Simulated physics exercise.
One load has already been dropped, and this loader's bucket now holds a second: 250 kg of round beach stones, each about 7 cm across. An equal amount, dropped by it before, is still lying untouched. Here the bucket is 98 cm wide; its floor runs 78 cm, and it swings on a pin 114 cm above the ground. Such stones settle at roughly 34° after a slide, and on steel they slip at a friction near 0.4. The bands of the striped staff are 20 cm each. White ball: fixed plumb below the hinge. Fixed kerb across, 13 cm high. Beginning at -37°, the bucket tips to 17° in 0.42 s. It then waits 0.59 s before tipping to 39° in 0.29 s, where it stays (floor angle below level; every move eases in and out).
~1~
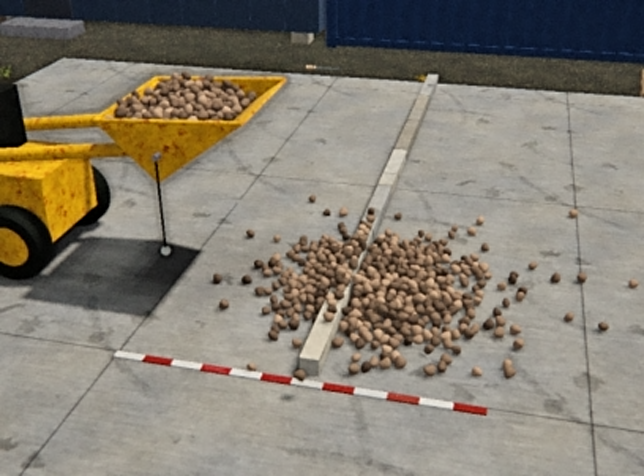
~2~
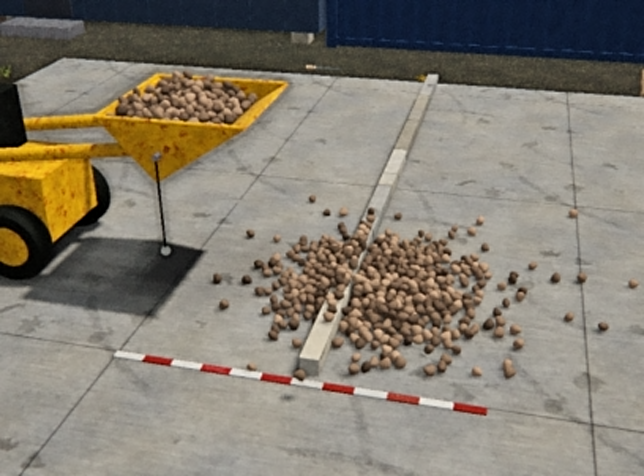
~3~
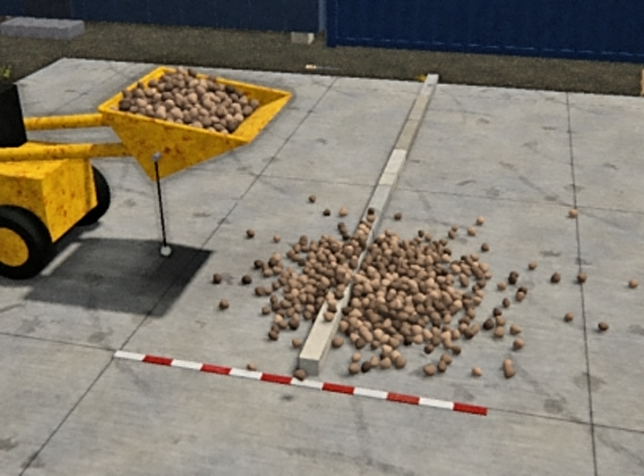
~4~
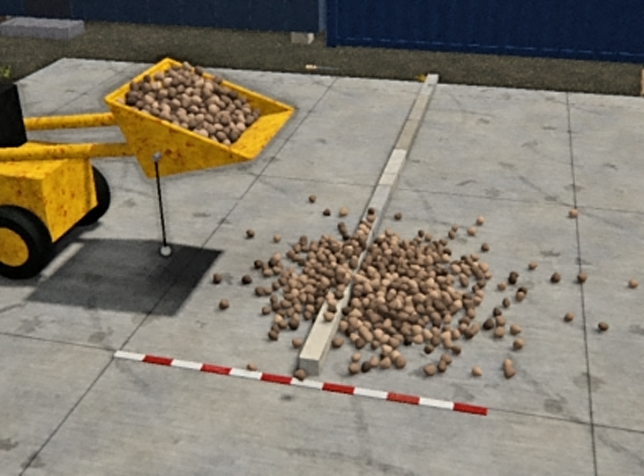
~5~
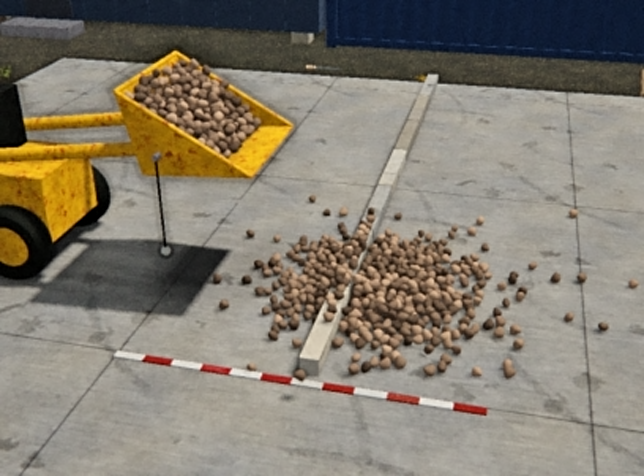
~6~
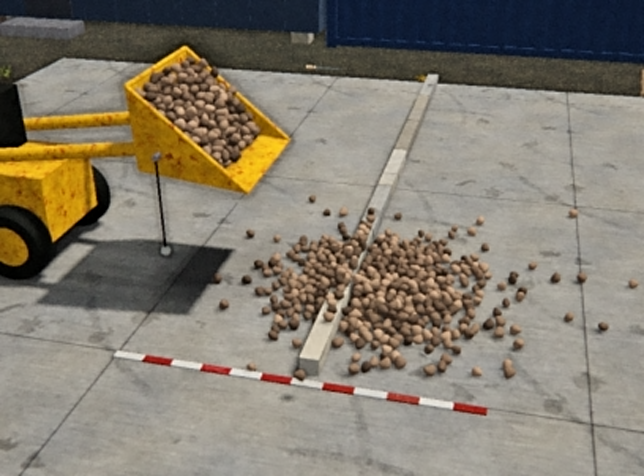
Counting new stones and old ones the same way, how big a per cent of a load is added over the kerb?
9 per cent, roughly.
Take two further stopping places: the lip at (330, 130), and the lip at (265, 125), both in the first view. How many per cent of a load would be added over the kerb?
The first position would add some 90 per cent, the second some 20.
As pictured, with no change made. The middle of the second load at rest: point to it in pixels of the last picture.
Centre at roughly (302, 268).
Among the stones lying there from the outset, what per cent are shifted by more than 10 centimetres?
I'd say roughly 5 per cent of them.
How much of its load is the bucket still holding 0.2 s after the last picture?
It still holds about 100 per cent.
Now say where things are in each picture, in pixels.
The first frame shows lip at (242, 124), floor tilted -37°, highest stones at (192, 83). The earlier load is highest near (349, 257), 20 cm above ground level, 32 % on this side of the kerb, 68 % over the kerb.
The second frame shows lip at (244, 129), floor tilted -34°, highest stones at (190, 82).
The third frame shows lip at (248, 142), floor tilted -26°, highest stones at (175, 81).
The fourth frame shows lip at (252, 159), floor tilted -16°, highest stones at (174, 74).
In the fifth frame, the bucket is at -4°, its lip at (252, 177); the top of the load is at (174, 71).
The sixth frame shows lip at (248, 193), floor tilted 6°, highest stones at (181, 70).
Then, 0.1 s after the last picture the floor is at 17°; in per cent of one load, 100 in the bucket, 32 on this side of the kerb, 68 over the kerb; the foremost stones are at (571, 279).
Then, 0.2 s after the last picture the floor is at 17°; in per cent of one load, 99 in the bucket, 33 on this side of the kerb, 68 over the kerb; the foremost stones are at (571, 279).
Then, 1.5 s after the last picture the floor is at 39°; in per cent of one load, 1 in the bucket, 122 on this side of the kerb, 77 over the kerb; the foremost stones are at (571, 279).
Then, 3.9 s after the last picture the floor is at 39°; in per cent of one load, 0 in the bucket, 123 on this side of the kerb, 77 over the kerb; the foremost stones are at (573, 276). Net gain over the kerb, 9.
